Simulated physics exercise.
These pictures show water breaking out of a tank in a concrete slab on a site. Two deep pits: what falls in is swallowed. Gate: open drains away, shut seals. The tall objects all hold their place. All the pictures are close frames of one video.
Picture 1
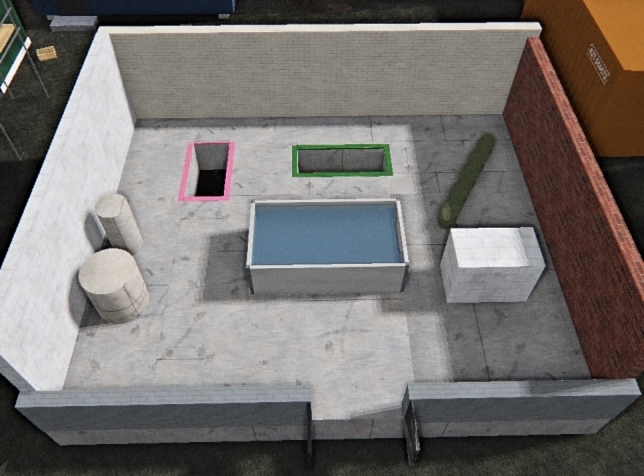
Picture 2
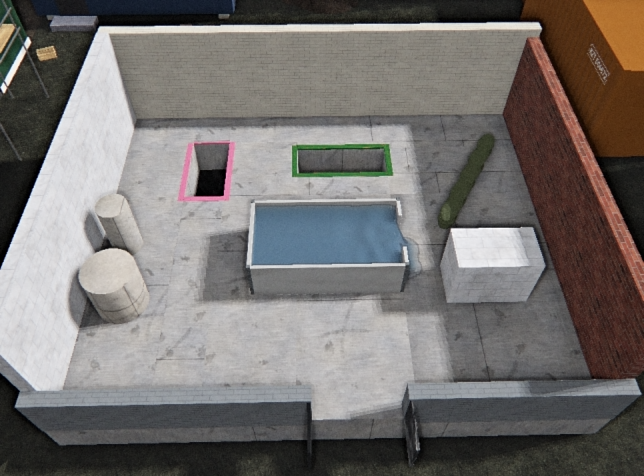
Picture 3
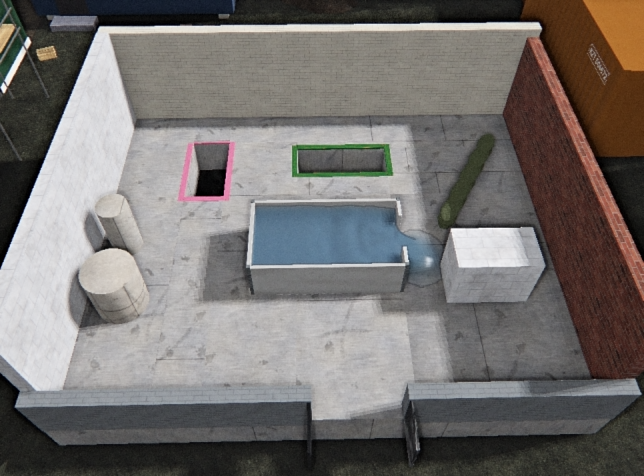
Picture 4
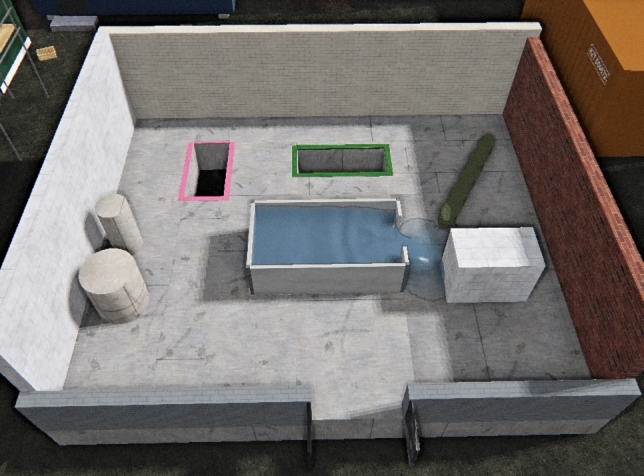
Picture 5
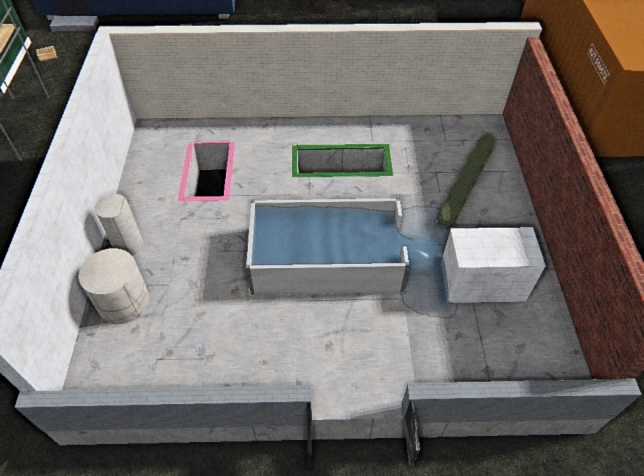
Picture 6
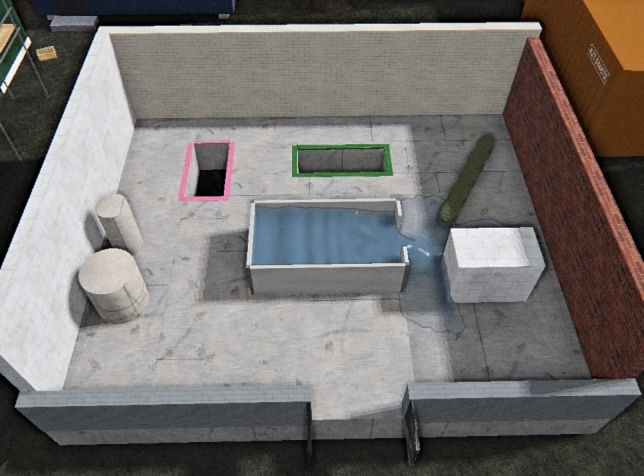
In a walled concrete yard, water breaks through a tank's right side and spreads beside a white block.
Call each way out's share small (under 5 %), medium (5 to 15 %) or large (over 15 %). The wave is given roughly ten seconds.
Small, medium or large: The gate gets a medium share; the pink pit gets a small share; the green pit gets a medium share.
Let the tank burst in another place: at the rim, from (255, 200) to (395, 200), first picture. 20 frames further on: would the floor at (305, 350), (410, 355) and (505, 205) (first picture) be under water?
First spot spared, second spot spared, third spot spared.
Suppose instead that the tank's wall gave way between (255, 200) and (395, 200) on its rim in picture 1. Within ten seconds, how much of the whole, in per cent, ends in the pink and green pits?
Pink 12 %, green 60 %.
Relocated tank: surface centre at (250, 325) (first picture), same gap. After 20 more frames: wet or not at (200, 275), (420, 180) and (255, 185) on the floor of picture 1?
One after the other: Clear, flooded, clear.
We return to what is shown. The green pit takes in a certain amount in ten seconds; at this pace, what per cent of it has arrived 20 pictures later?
Approximately 5 in a hundred, I reckon.
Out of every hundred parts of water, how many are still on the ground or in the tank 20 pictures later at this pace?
Roughly 98 %.
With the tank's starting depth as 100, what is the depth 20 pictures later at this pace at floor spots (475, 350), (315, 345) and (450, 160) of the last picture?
Respectively 4, 2 and 2 per cent.
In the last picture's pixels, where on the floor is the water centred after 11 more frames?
Estimate: (381, 258).
A moment on, water covers 15 % of the floor; the gate 0 %, the pink pit 0 %, the green pit 0 %.
Next, water covers 30 % of the floor; the gate 0 %, the pink pit 0 %, the green pit 0 %.
Then, water covers 35 % of the floor; the gate 2 %, the pink pit 0 %, the green pit 0 %.
Later, water covers 50 % of the floor; the gate 5 %, the pink pit 0 %, the green pit 3 %.
In the end, water covers 70 % of the floor; the gate 9 %, the pink pit 2 %, the green pit 10 %.
